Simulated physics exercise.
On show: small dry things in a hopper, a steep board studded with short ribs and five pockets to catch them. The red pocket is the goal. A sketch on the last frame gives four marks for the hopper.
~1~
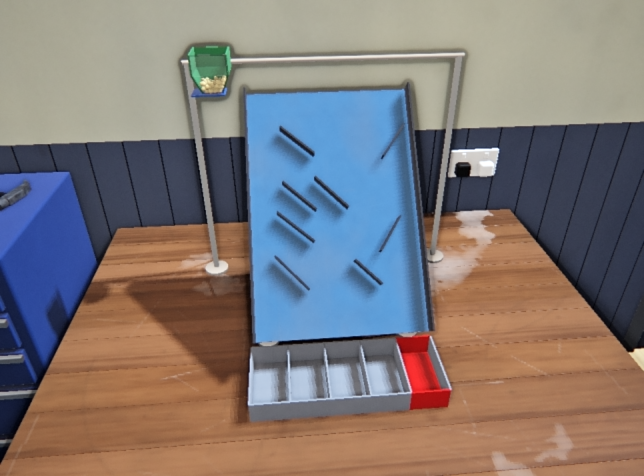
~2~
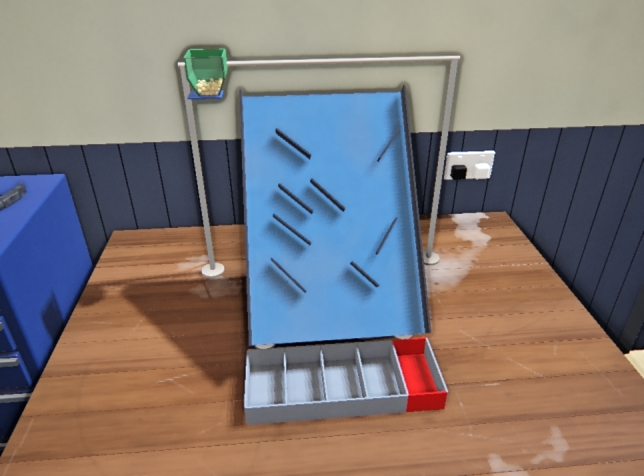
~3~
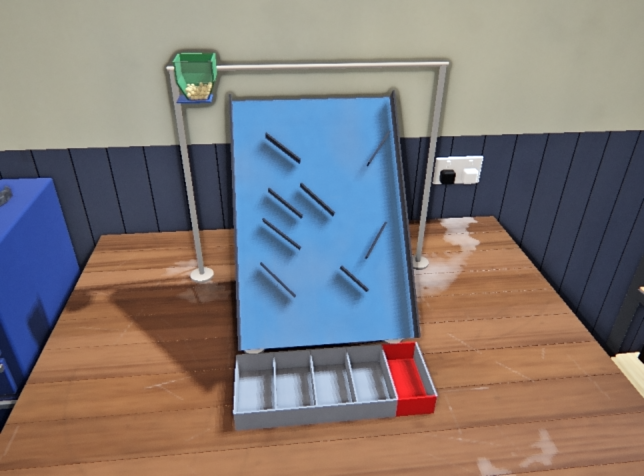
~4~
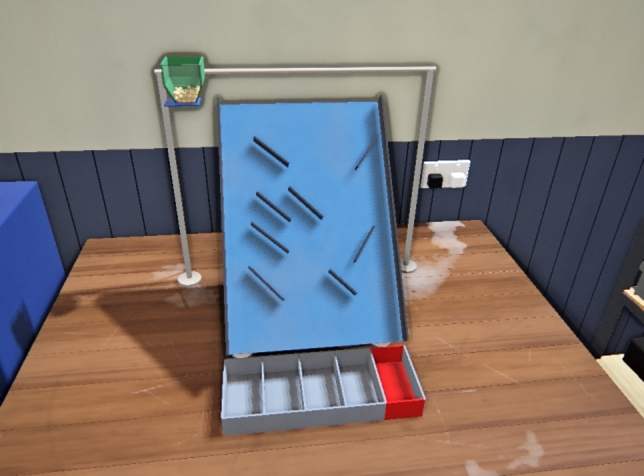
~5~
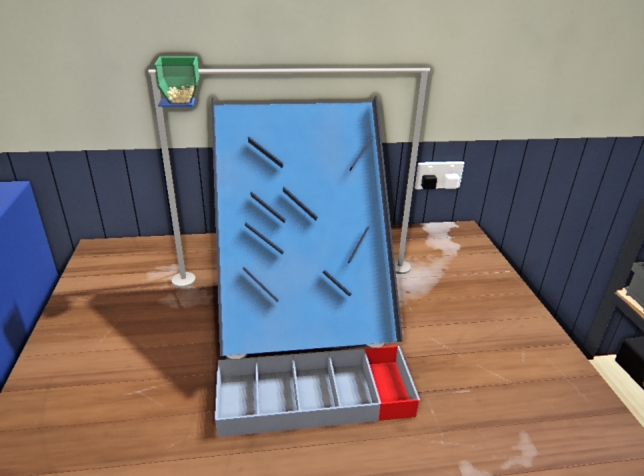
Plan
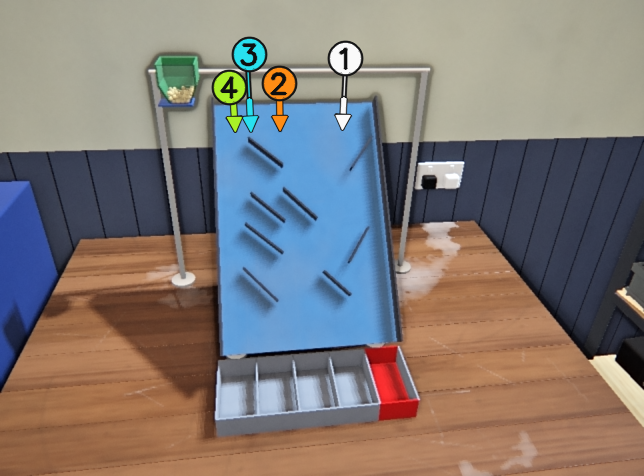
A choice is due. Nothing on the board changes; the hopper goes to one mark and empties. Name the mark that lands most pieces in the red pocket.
Take 2.
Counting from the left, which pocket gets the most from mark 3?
It is the fifth one.
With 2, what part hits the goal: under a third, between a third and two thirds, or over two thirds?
Mark 2 gives over two thirds.
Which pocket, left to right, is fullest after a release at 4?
The first.
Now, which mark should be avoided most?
That would be 4.
On the marked copy, mark 1 meets the board at (342, 124); mark 2 meets the board at (280, 125); mark 3 meets the board at (250, 126); mark 4 meets the board at (234, 126).
If 1 is chosen, about two thirds in the red pocket, about a quarter in other pockets, a stray few outside the box.
If 2 is chosen, nearly all in the red pocket, a stray few in other pockets.
If 3 is chosen, about two thirds in the red pocket, about a third in other pockets, a stray few outside the box.
If 4 is chosen, a small part in the red pocket, most in other pockets, a small part outside the box.
